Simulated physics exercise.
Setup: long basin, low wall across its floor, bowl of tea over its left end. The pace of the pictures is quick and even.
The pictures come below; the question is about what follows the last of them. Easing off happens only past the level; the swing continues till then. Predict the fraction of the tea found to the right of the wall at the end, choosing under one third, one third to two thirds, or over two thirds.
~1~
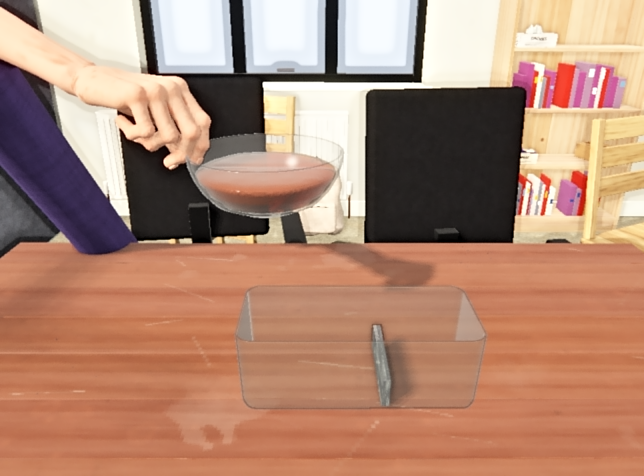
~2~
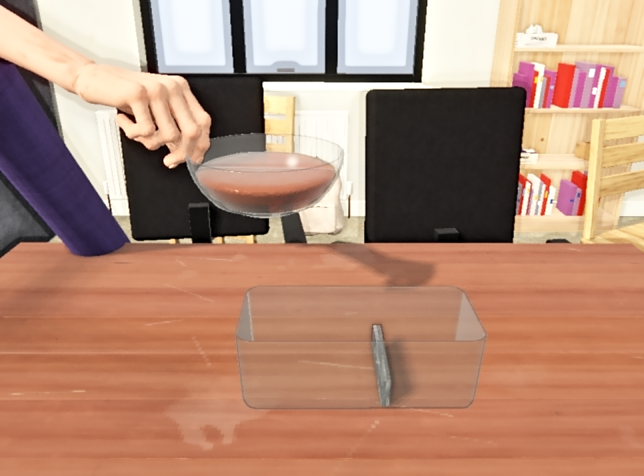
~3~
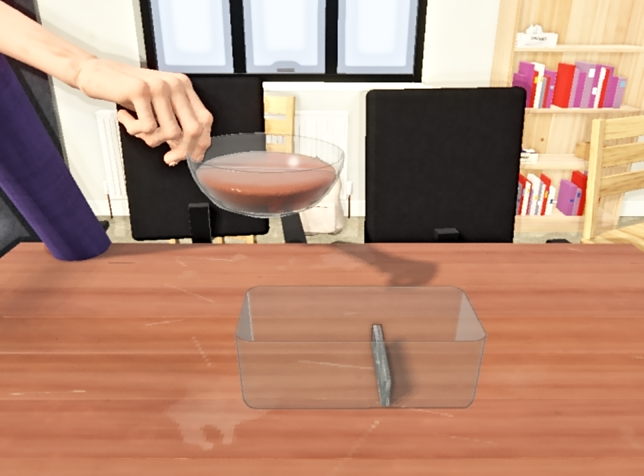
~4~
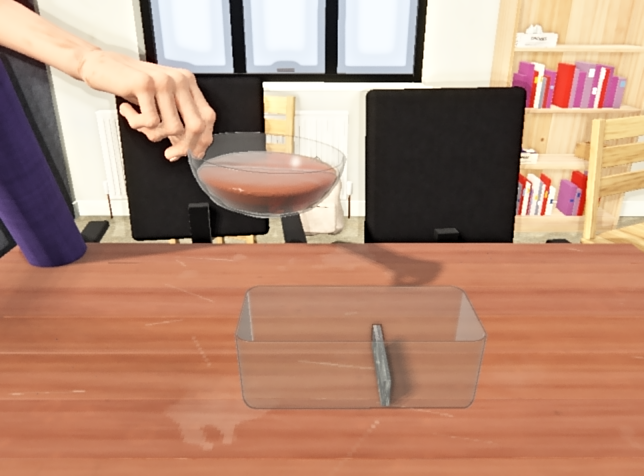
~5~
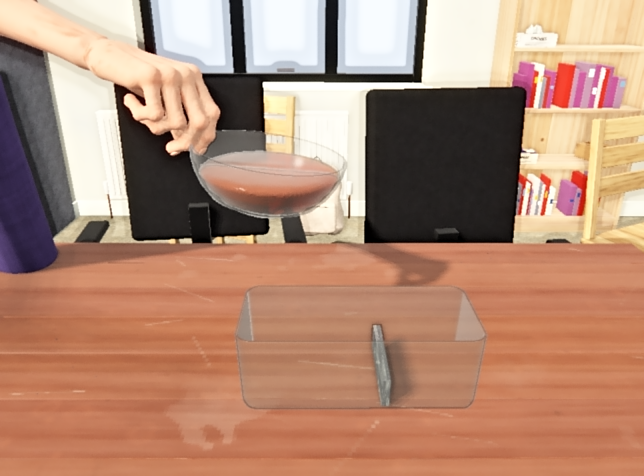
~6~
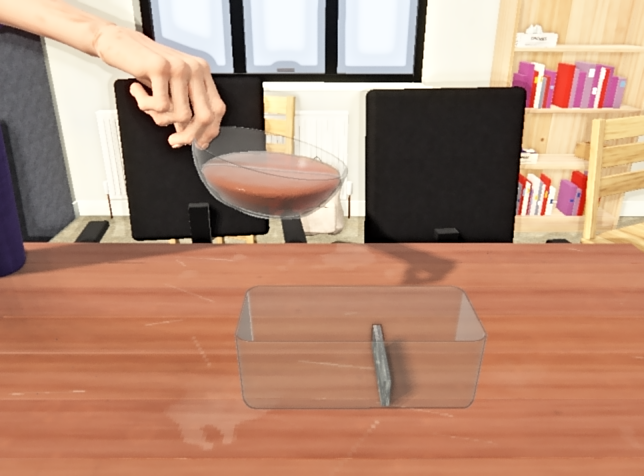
Middle band.
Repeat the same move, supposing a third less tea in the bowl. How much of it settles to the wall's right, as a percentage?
Roughly 30 in a hundred.
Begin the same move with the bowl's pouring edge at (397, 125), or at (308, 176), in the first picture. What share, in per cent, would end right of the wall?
65 % and 10 %.
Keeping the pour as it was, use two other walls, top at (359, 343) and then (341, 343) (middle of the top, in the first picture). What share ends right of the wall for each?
First try: Roughly 70 per cent; second try: 80 per cent.
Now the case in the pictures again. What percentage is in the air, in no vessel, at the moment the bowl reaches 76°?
It's close to 55 percent.
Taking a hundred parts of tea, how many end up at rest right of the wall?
Around 45 percent.
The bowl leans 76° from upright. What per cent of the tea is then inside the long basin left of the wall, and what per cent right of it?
So the left part has 5 percent, while the right part has 15.
A moment on, the bowl is tipped on its side and 25 per cent is still to pour, 4 is left of the wall and 17 right of it.
Next, the bowl is tipped right over and 0 per cent is still to pour, 49 is left of the wall and 44 right of it.
Then the bowl is tipped right over and 0 per cent is still to pour, 52 is left of the wall and 45 right of it.
Later the bowl is tipped right over and 0 per cent is still to pour, 52 is left of the wall and 45 right of it.
At rest 52 per cent lies left of the wall, 46 right of it and 3 outside.
